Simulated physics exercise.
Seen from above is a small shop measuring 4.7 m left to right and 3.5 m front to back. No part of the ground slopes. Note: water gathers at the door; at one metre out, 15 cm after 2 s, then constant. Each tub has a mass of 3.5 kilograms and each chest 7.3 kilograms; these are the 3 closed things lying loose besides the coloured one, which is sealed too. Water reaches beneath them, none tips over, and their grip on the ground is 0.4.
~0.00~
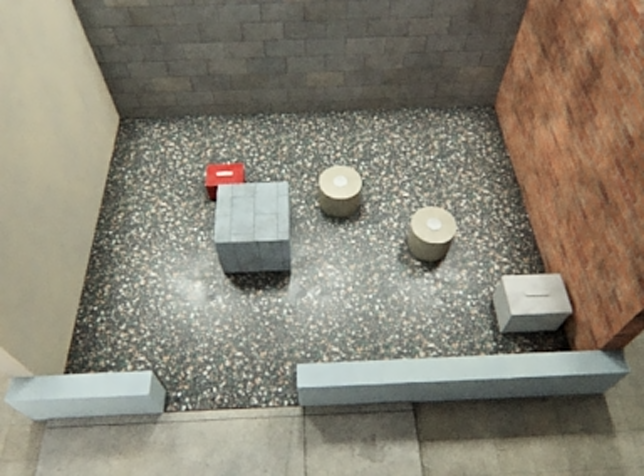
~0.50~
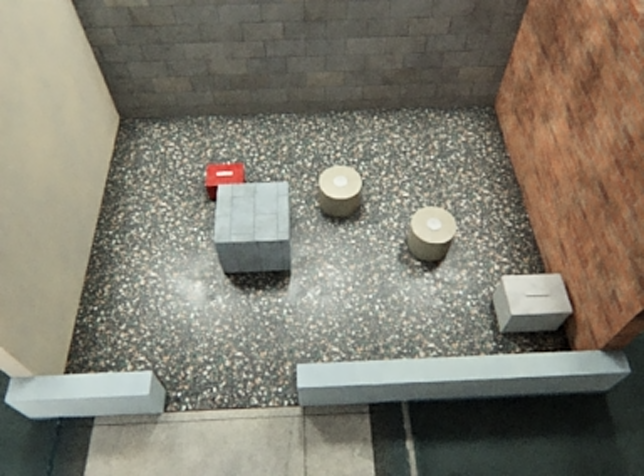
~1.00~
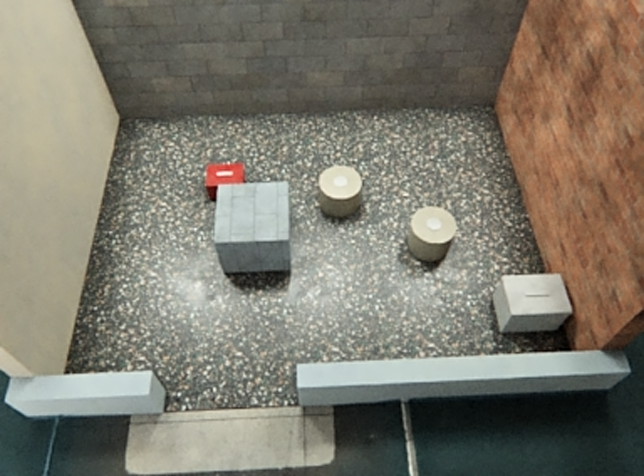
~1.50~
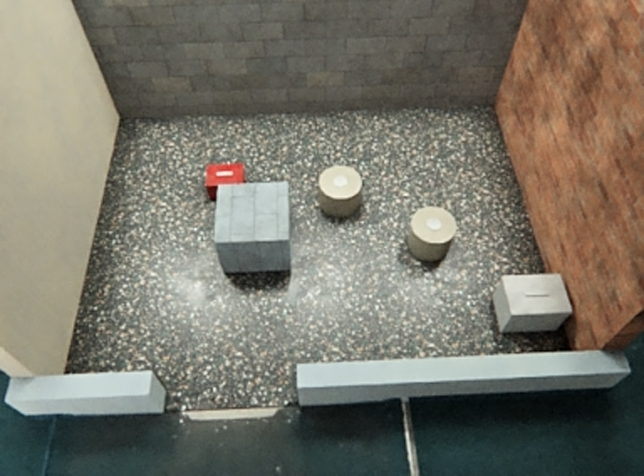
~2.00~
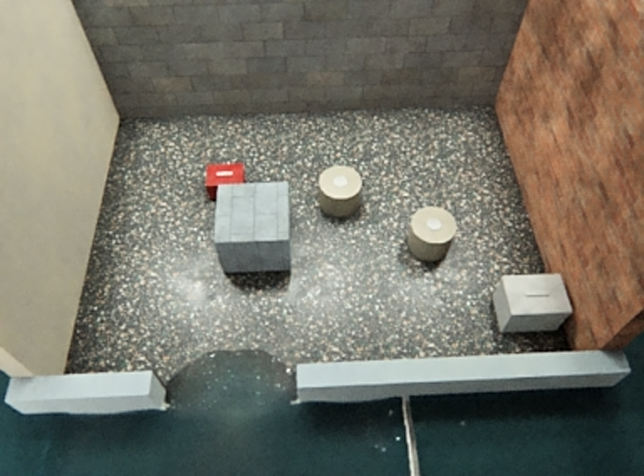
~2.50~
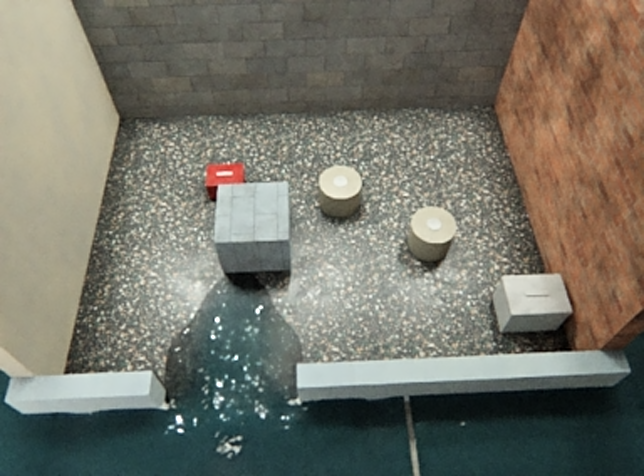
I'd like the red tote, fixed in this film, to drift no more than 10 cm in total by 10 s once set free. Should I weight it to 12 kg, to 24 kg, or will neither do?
12 kg is plenty.
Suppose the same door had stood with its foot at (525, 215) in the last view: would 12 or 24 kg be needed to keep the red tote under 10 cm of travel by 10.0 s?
The small mass already works.
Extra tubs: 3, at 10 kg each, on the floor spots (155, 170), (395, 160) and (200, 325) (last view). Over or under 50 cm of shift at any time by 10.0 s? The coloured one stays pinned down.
Listed in order, they go over the bar, beneath the bar, over the bar.
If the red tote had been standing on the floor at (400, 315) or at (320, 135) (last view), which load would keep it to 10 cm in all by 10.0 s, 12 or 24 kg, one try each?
The first try gives success with both; the second gives success with both.
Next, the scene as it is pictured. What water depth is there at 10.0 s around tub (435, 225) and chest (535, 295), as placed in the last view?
Some 7 cm at the first, some 5 cm at the second.
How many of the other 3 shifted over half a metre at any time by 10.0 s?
Count: 2.
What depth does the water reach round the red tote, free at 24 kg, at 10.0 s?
Around 3 cm.
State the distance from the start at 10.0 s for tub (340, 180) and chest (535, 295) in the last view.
First 50 cm, then 30 cm.
After 3.5 s the red tote would be 0 cm from its start with 12 kg and 0 cm from its start with 24 kg; 0 cm of water round it then.
After 4.5 s the red tote would be 0 cm from its start with 12 kg and 0 cm from its start with 24 kg; 1 cm of water round it then.
After 7.0 s the red tote would be 0 cm from its start with 12 kg and 0 cm from its start with 24 kg; 2 cm of water round it then.
After 10.0 s the red tote would be 0 cm from its start with 12 kg and 0 cm from its start with 24 kg; 3 cm of water round it then.
